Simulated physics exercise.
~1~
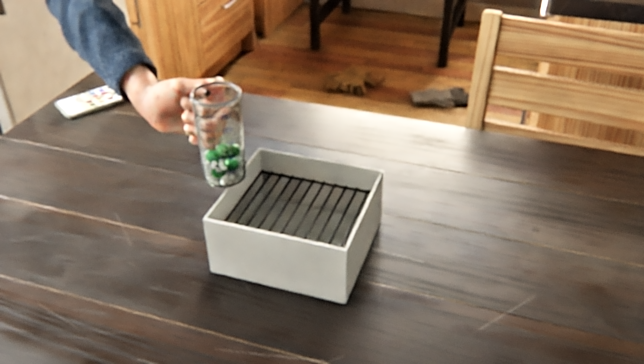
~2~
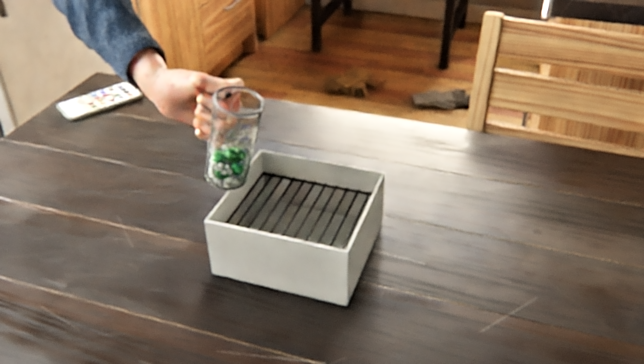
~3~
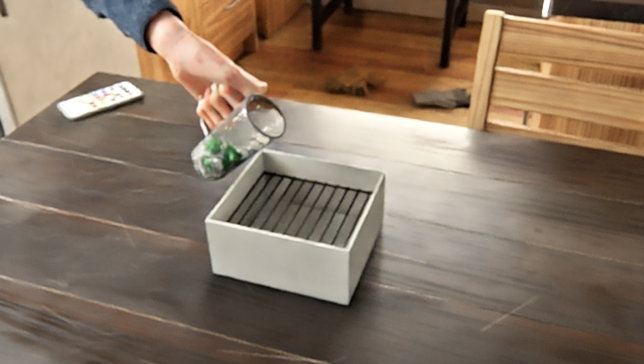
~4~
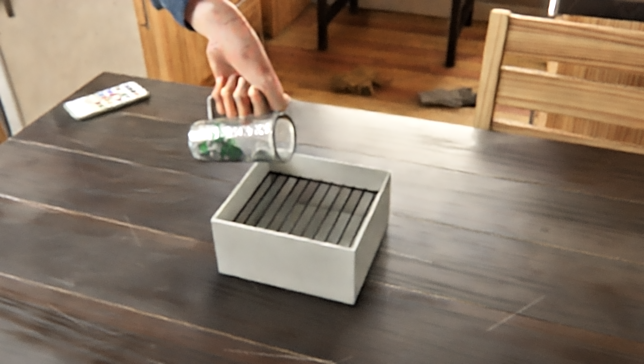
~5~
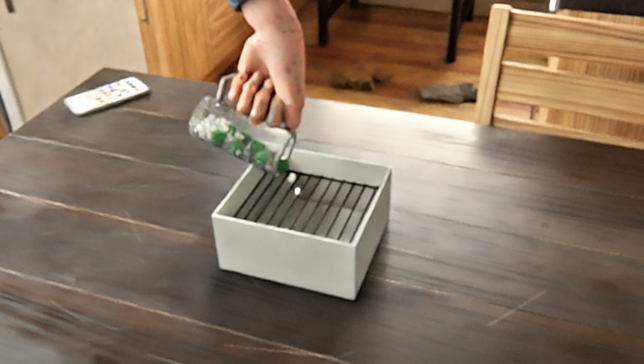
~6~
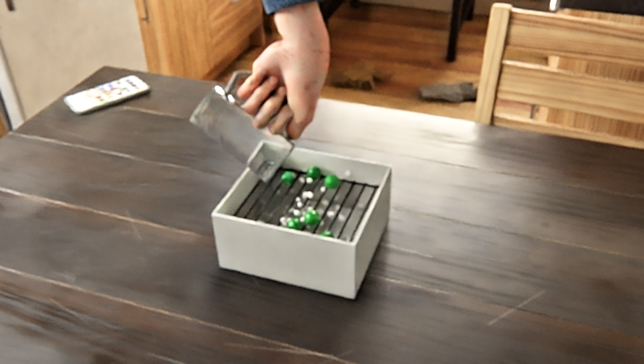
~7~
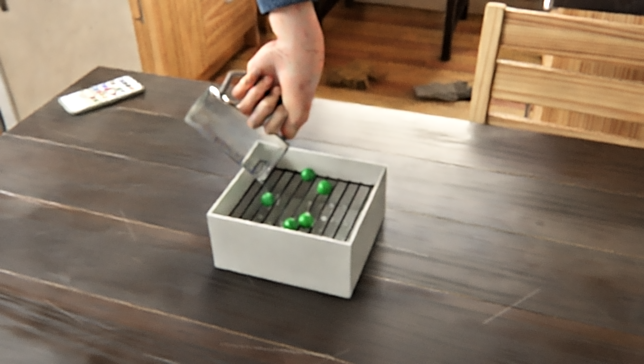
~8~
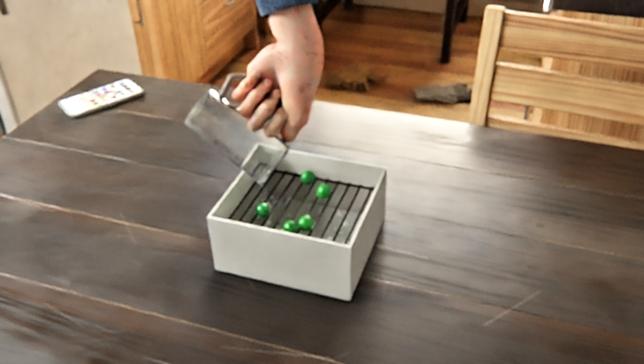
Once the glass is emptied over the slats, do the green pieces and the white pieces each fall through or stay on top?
The white pieces fall through the slats, while the green pieces are held back and stay on top.
Hand tipping a clear glass of green and white pieces over a slatted box, white ones dropping through, green balls staying on top.
